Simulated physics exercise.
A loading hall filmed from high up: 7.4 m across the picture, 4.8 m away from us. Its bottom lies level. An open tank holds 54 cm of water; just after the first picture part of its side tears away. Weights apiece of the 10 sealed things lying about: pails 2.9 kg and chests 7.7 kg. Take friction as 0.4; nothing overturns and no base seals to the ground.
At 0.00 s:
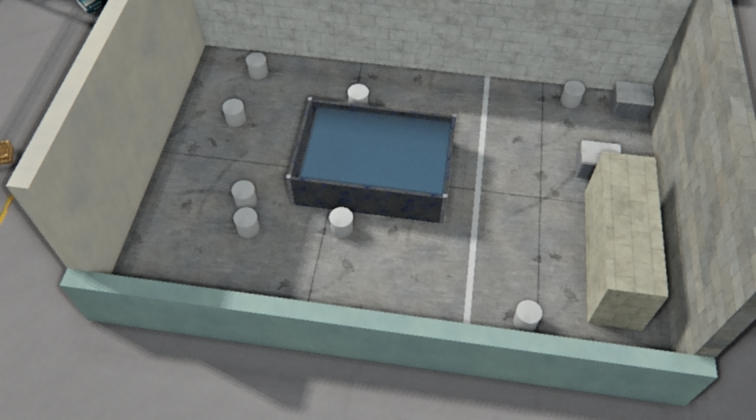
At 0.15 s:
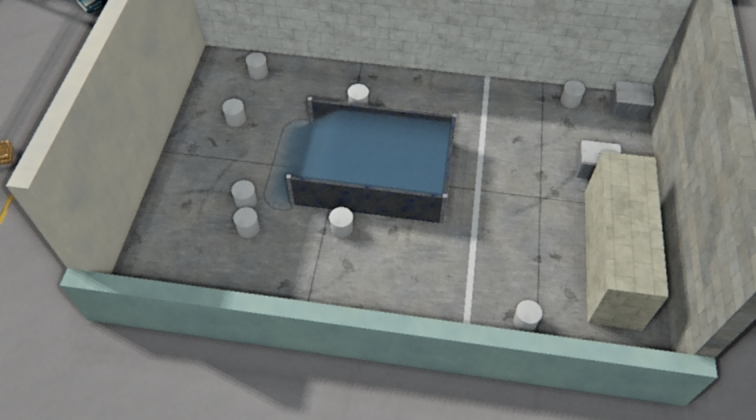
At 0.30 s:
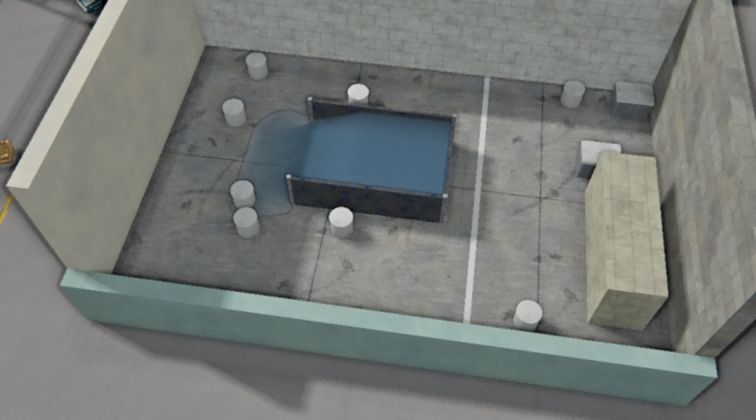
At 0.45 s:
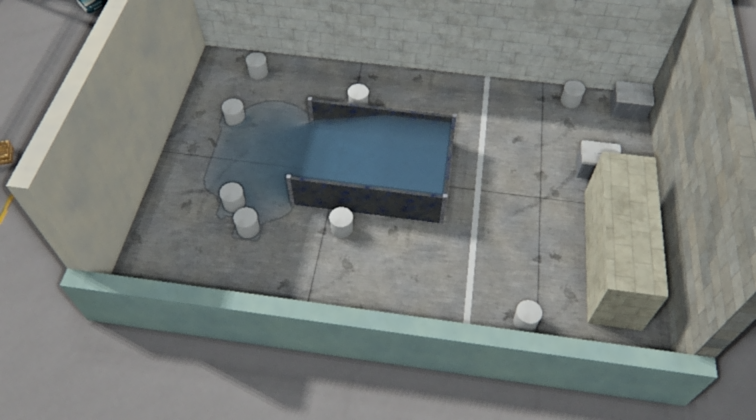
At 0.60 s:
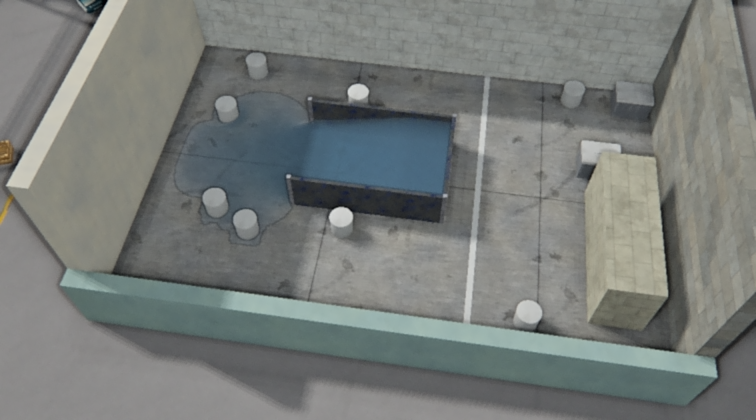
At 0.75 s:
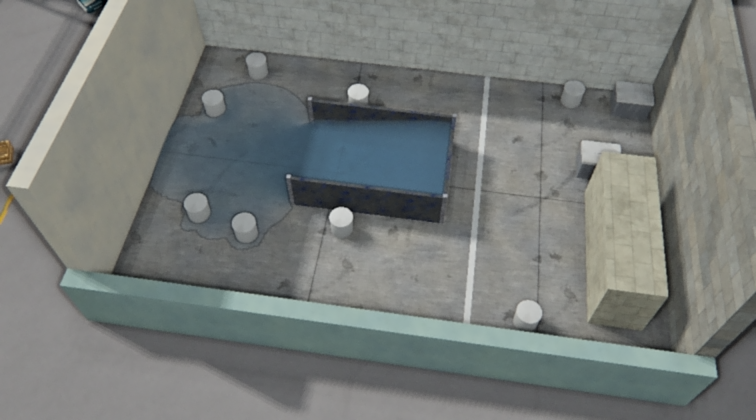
At first, a rectangular tank of blue water sits in a walled grey hall, with pale pails and chests standing around it. Its left side opens and water spreads leftward over the floor in a widening pool, reaching three pails and pushing two noticeably left, while the third shifts slightly.
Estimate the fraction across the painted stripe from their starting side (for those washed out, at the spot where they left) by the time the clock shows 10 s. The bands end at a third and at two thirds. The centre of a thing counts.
It is one to two thirds.
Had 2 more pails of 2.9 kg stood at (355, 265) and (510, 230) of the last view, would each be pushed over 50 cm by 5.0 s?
In that order: More, under.
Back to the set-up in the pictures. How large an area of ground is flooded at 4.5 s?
About 25 m2.
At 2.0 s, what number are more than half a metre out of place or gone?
By then 2.
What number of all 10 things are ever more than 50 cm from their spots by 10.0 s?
9 of them.
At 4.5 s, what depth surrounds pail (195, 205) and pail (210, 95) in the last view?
Roughly 4 and 7 cm.
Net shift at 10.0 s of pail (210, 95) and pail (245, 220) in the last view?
In that order: 600 cm, 80 cm.
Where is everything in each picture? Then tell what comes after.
A pail at (243, 189) rests on the ground; a pail at (233, 107) rests on the ground; water covers 3.0 m2; 0 of 10 have shifted, in the first picture.
A pail at (243, 189), on the bottom; a pail at (233, 107), on the bottom; 3.7 m2 under water; 0 of 10 have shifted, in the second picture.
A pail at (242, 189) rests on the ground; a pail at (233, 107), on the bottom; 4.5 m2 under water; 0 of 10 have shifted, in the third picture.
A pail at (231, 192) rests on the ground, 17 cm from its start; a pail at (232, 106) rests on the ground; water covers 5.6 m2; 1 of 10 have shifted, in the fourth picture.
A pail at (214, 197), on the bottom, 41 cm from its start; a pail at (226, 104) rests on the ground, 13 cm from its start; water covers 6.7 m2; 2 of 10 have shifted, in the fifth picture.
A pail at (196, 203) rests on the ground, 67 cm from its start; a pail at (212, 97), on the bottom, 38 cm from its start; water covers 7.9 m2; 3 of 10 have shifted, in the sixth picture.
After 2.0 s 0 of 10 are over the mark; 3 afloat.
After 4.5 s 0 of 10 are over the mark; 4 afloat.
After 7.0 s 4 of 10 are over the mark; 7 afloat.
After 10.0 s 5 of 10 are over the mark; 8 afloat.
